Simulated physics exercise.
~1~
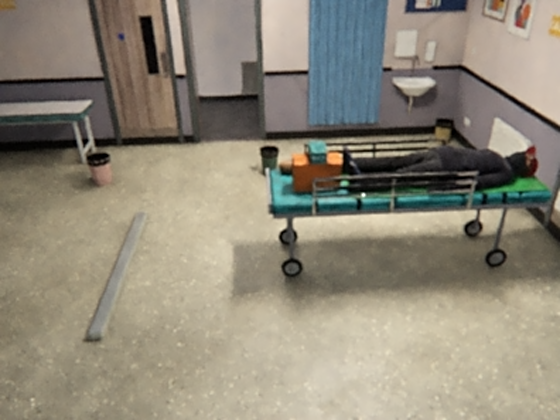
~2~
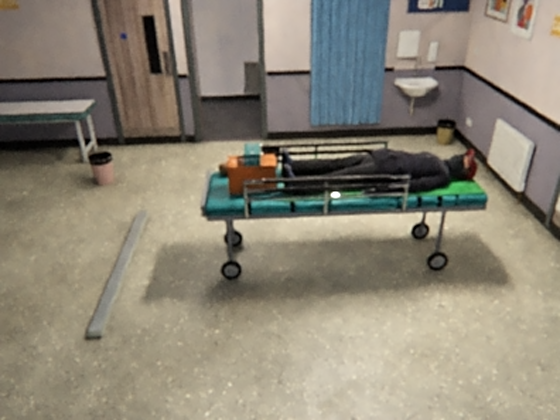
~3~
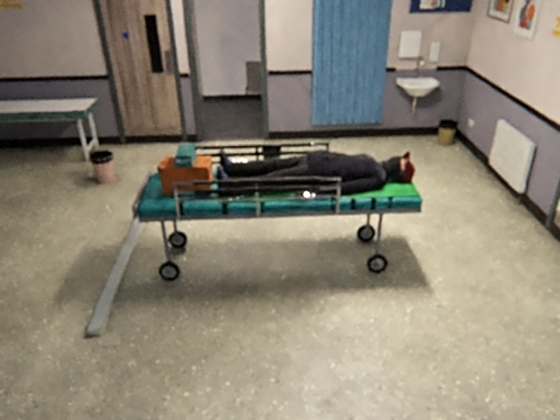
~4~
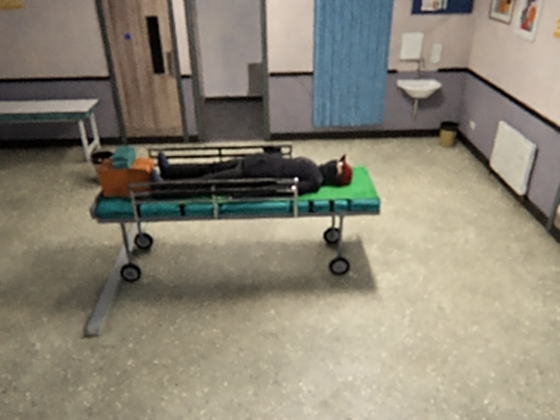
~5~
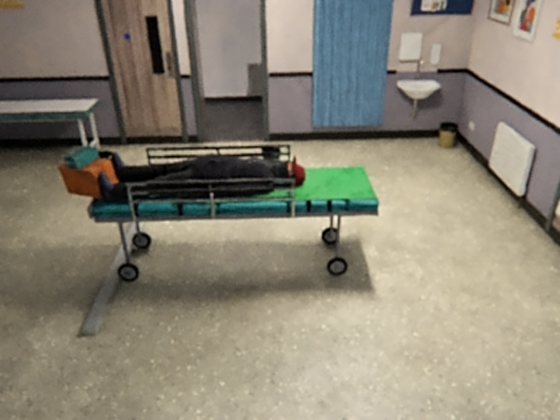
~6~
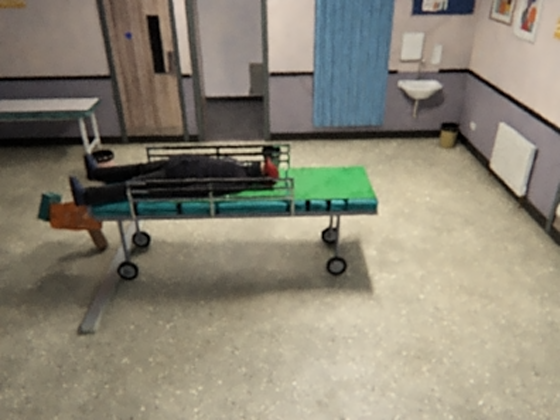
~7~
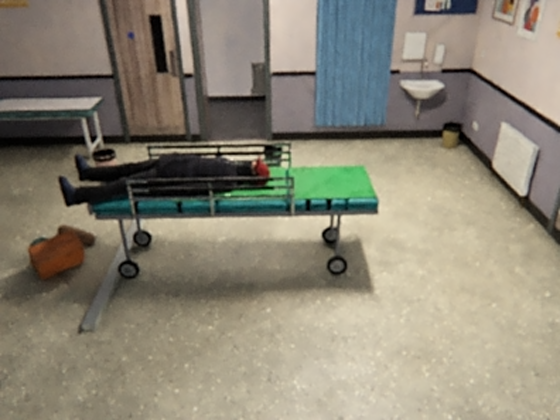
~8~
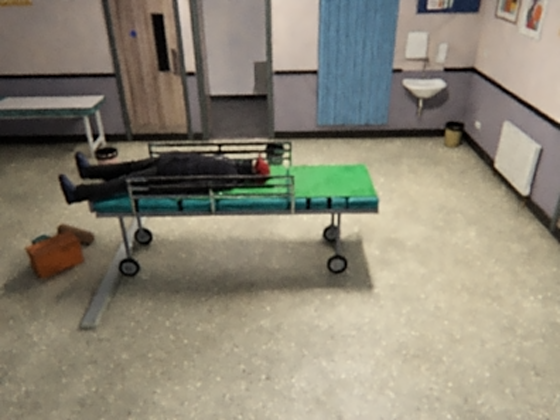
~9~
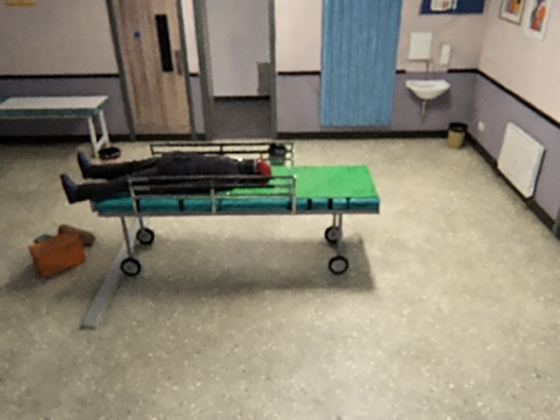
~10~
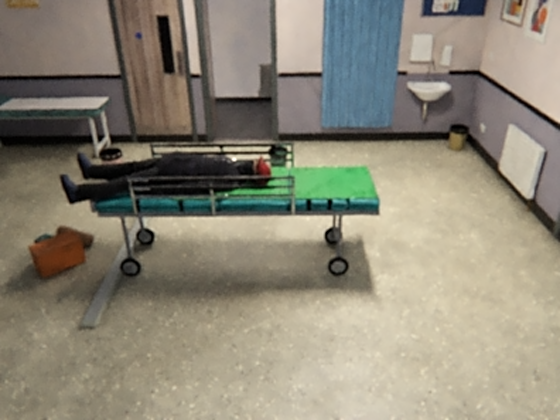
A trolley rolls left and stops at a sill, and its orange bag slides off.
